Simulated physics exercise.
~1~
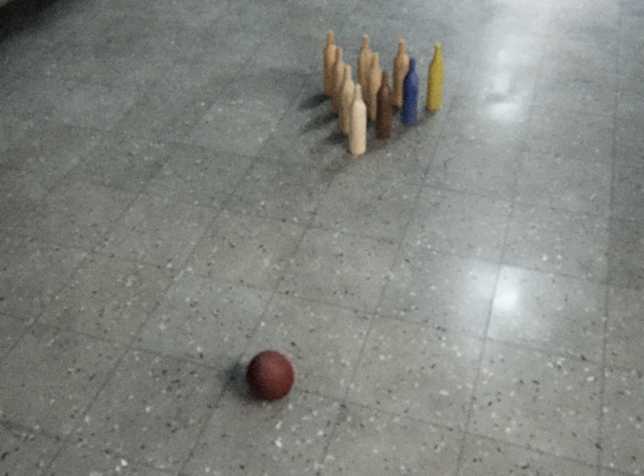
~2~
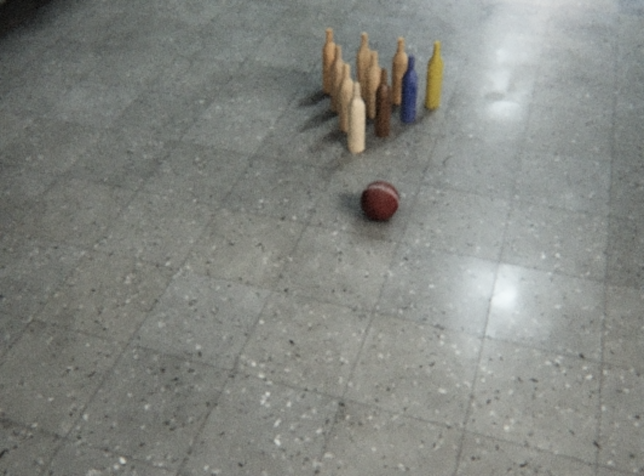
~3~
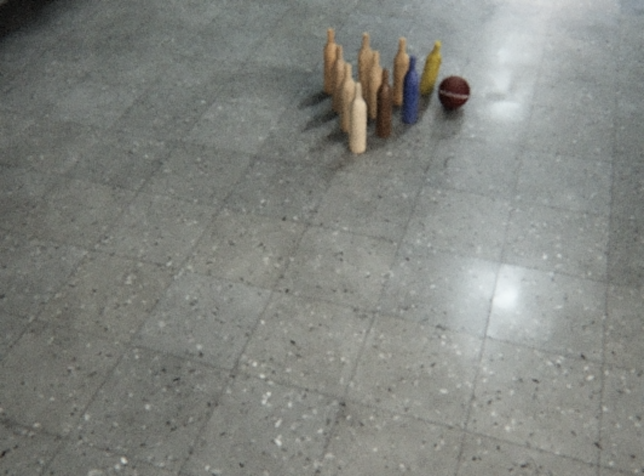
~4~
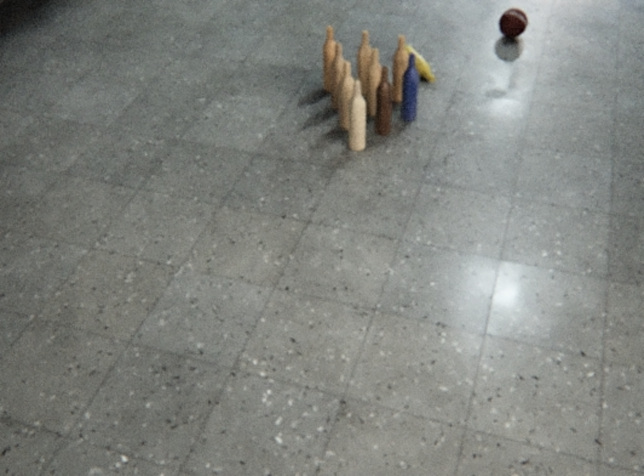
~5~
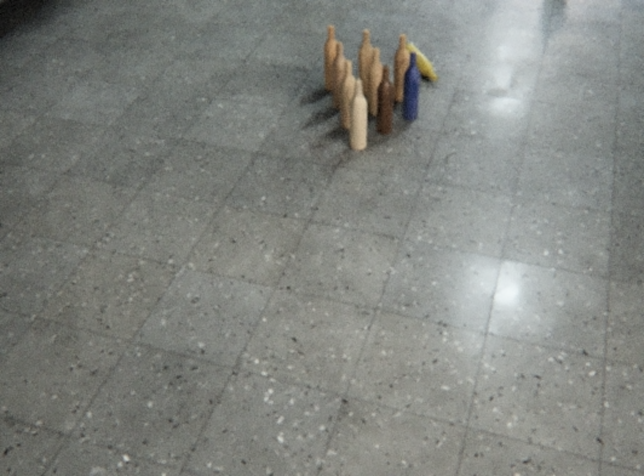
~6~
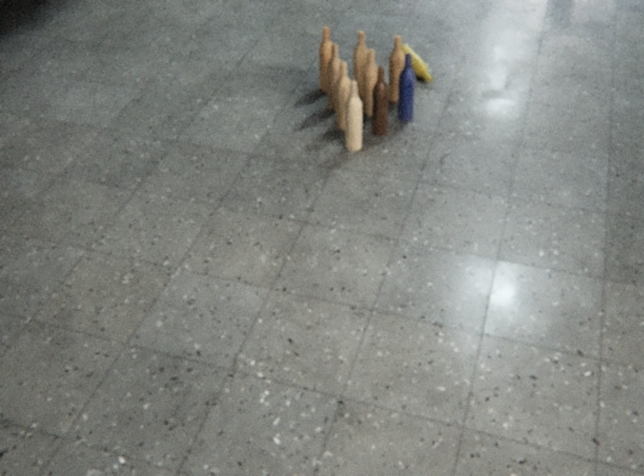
On a speckled tile floor, a dark red ball rolls past wooden skittles, toppling only the yellow one, and leaves view.
